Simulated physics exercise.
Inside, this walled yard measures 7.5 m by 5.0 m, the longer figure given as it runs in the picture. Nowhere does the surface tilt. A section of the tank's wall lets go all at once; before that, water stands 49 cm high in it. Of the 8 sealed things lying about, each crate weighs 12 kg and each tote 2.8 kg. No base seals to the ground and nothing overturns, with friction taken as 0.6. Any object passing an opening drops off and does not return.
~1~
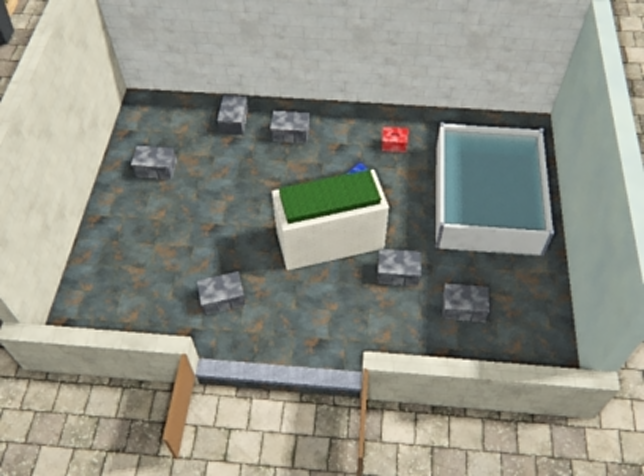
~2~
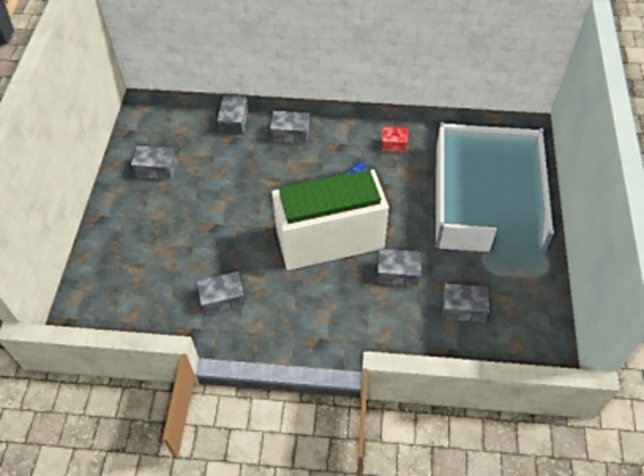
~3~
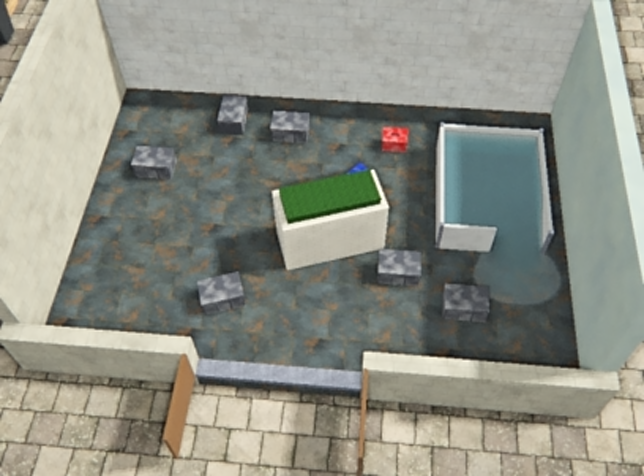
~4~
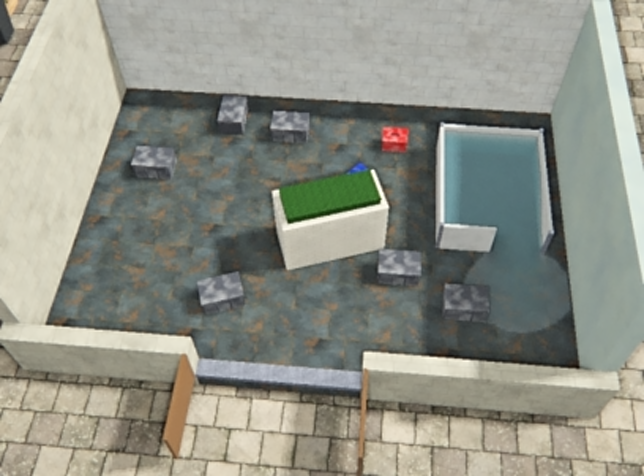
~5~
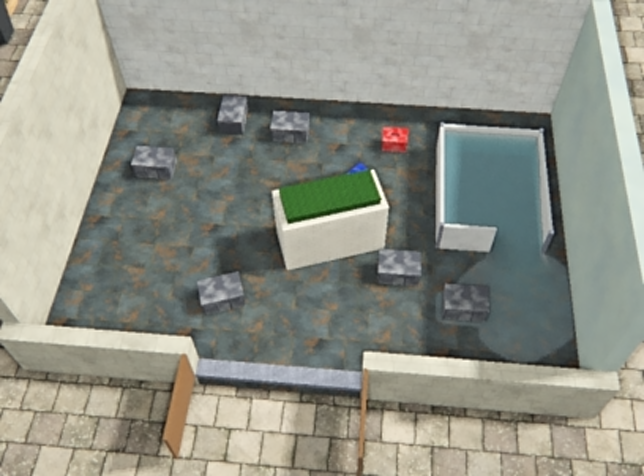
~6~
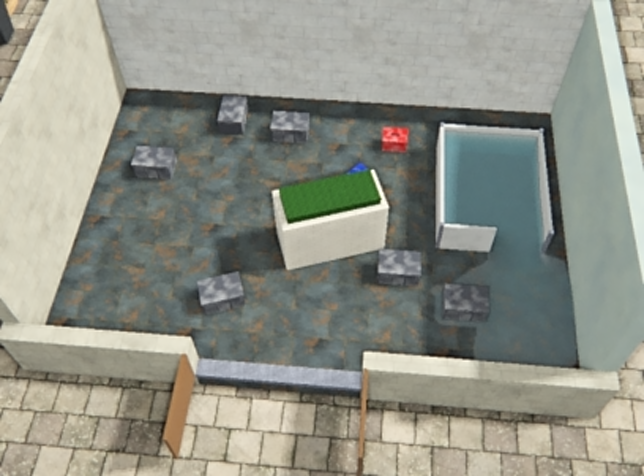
A section of the tank's front wall gave way at the right of a walled yard, and water spread across the floor toward the front wall and around a gray block, while the blocks stayed put.
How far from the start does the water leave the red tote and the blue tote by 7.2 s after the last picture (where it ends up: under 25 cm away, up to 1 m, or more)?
Here's my call: The red tote remains in place while the blue tote remains in place.
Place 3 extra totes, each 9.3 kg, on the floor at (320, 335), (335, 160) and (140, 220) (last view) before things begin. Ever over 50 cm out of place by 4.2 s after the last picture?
Spot by spot, in turn: Exceeds it, falls short, falls short.
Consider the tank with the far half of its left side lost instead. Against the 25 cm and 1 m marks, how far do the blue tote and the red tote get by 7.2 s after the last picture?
In that situation the blue tote drifts a long way, while the red tote drifts a long way.
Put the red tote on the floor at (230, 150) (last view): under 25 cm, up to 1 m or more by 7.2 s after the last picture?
Short answer: It hardly moves.
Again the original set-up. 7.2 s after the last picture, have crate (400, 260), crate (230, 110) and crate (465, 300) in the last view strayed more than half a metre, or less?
First one stayed inside, second one stayed inside, third one went too far.
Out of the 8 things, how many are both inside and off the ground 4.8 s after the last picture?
I'd say 0 of them.
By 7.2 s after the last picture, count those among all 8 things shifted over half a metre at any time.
Result: 2.
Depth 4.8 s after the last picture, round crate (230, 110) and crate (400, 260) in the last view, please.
Some 0 cm at the first, some 4 cm at the second.
Then, 0.9 s after the last picture the red tote is near (395, 135), 0.0 m from its start, aground; the blue tote is near (358, 175), 0.0 m from its start, aground; 0 of 8 are out; 0 afloat.
Then, 2.8 s after the last picture the red tote is near (395, 135), 0.0 m from its start, aground; the blue tote is near (358, 175), 0.0 m from its start, aground; 0 of 8 are out; 0 afloat.
Then, 4.8 s after the last picture the red tote is near (395, 135), 0.0 m from its start, aground; the blue tote is near (358, 175), 0.0 m from its start, aground; 0 of 8 are out; 0 afloat.
Then, 7.2 s after the last picture the red tote is near (395, 135), 0.0 m from its start, aground; the blue tote is near (358, 175), 0.0 m from its start, aground; 0 of 8 are out; 0 afloat.
